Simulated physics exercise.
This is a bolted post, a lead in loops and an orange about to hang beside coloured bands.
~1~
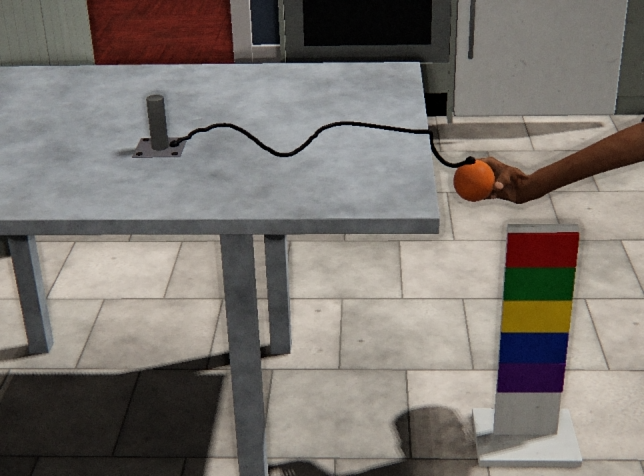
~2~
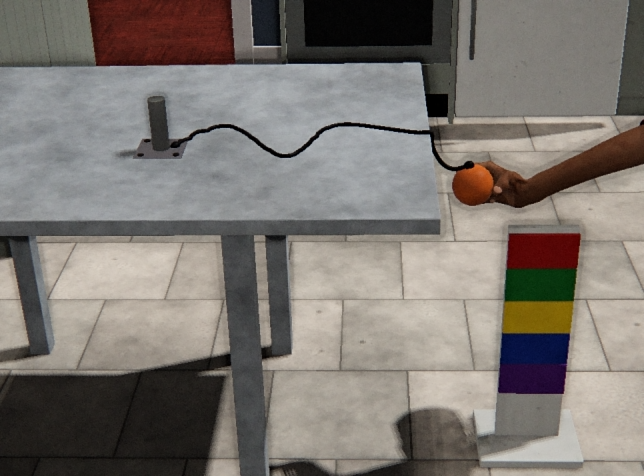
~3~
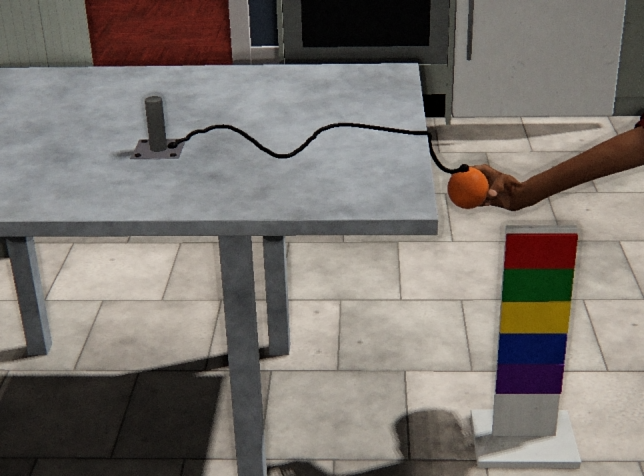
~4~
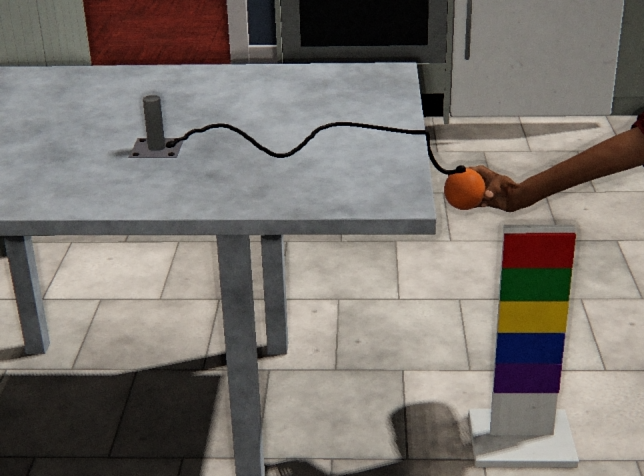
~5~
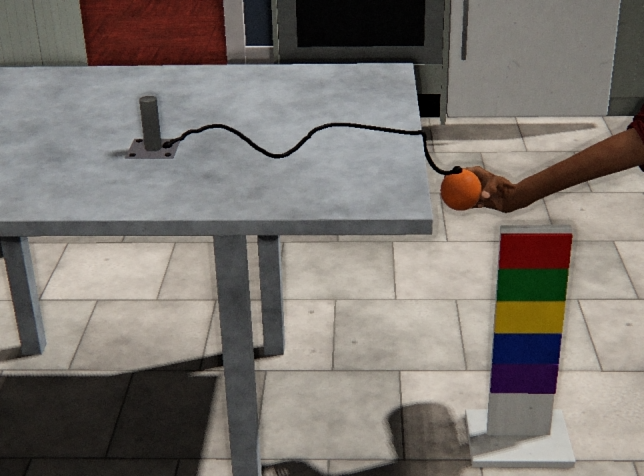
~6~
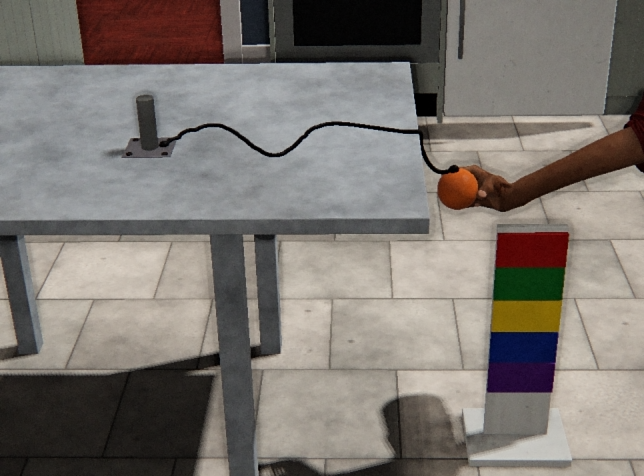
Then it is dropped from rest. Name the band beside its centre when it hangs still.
Its centre hangs level with the yellow band.
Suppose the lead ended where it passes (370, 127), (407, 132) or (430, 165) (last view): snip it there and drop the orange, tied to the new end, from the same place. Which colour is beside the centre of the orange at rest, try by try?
In that order: Above them all; red; green.
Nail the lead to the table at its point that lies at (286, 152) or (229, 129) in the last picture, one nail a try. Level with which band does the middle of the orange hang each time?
Try by try: Red; green.
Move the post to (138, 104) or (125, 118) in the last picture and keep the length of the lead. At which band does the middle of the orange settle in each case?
In that order: Green; green.
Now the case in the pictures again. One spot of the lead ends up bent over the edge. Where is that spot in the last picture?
Near (313, 129).
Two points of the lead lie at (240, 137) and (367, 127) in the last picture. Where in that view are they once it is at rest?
At (283, 142), then (418, 197).
A little later, orange near (445, 312); level with yellow.
Next, orange near (388, 312); level with yellow.
Later still, orange near (418, 314); level with yellow.
When it is over, orange near (421, 313); level with yellow. Its middle rests at the yellow band.
